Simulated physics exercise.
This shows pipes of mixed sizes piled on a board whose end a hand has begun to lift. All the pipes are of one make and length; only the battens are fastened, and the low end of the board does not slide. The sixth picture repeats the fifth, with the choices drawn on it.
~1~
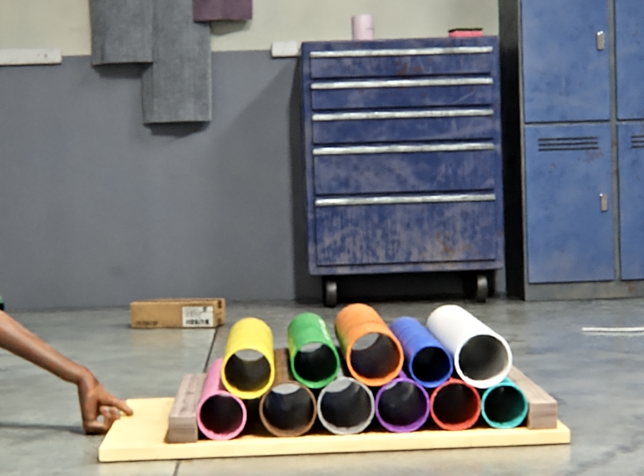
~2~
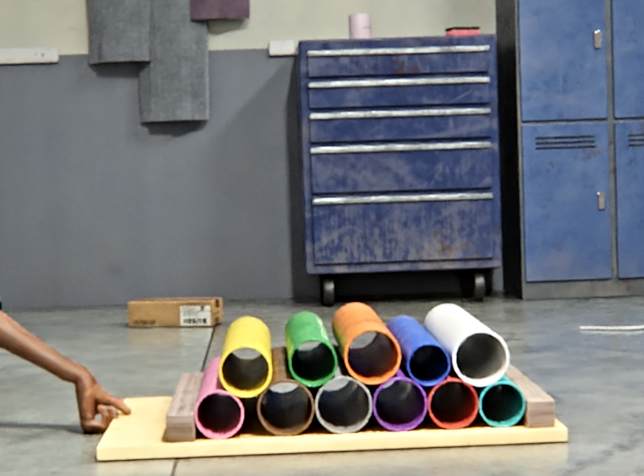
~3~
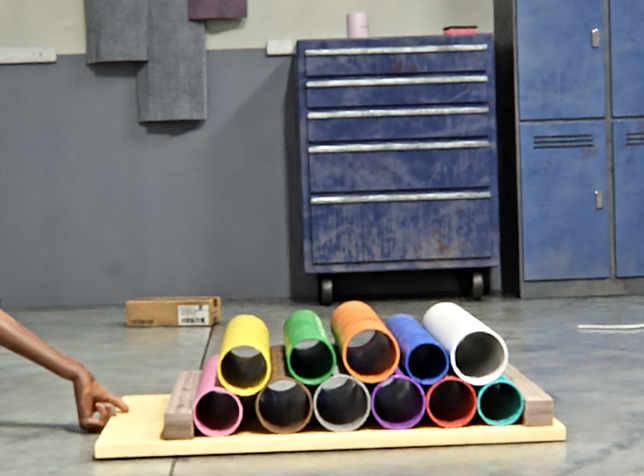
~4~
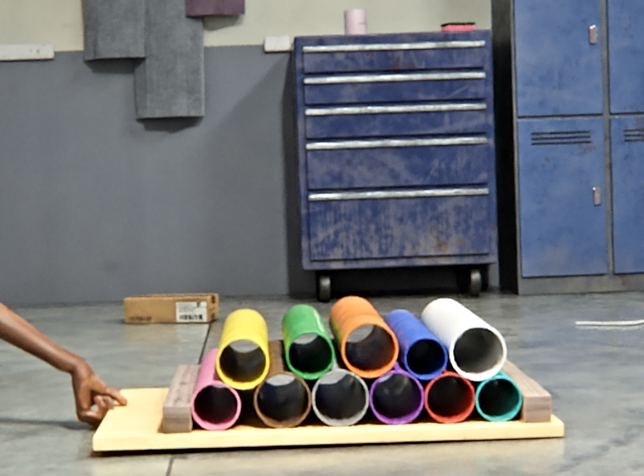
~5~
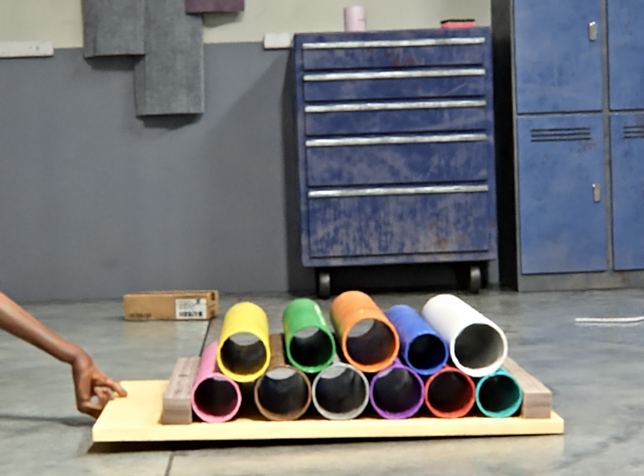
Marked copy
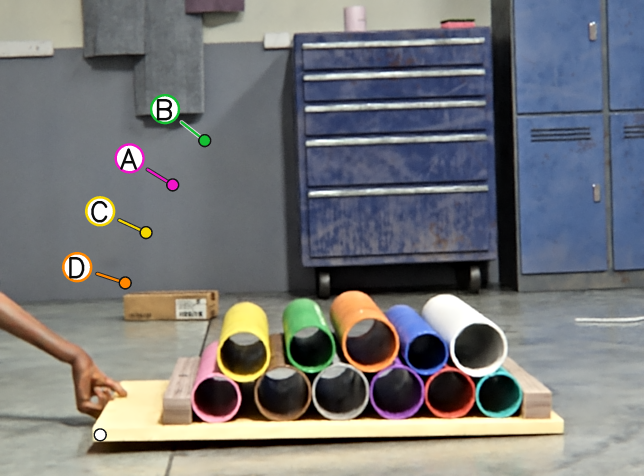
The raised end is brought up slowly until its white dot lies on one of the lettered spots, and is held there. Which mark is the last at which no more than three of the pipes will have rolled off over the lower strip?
Up to C.
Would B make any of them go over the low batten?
Yes.
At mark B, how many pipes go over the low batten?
With B, five.
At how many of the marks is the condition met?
Two of the four.
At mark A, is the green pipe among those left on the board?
No, with A.
On the copy, A at (173, 185); B at (205, 141); C at (146, 233); D at (125, 283); the white dot at (100, 435).
On C. First, board at 18°.
Then, board at 27°.
Finally, board at 27°, three over the low batten (white, orange, blue).
By contrast, A four over the low batten (white, orange, green, blue); B five over the low batten; D none over the low batten.
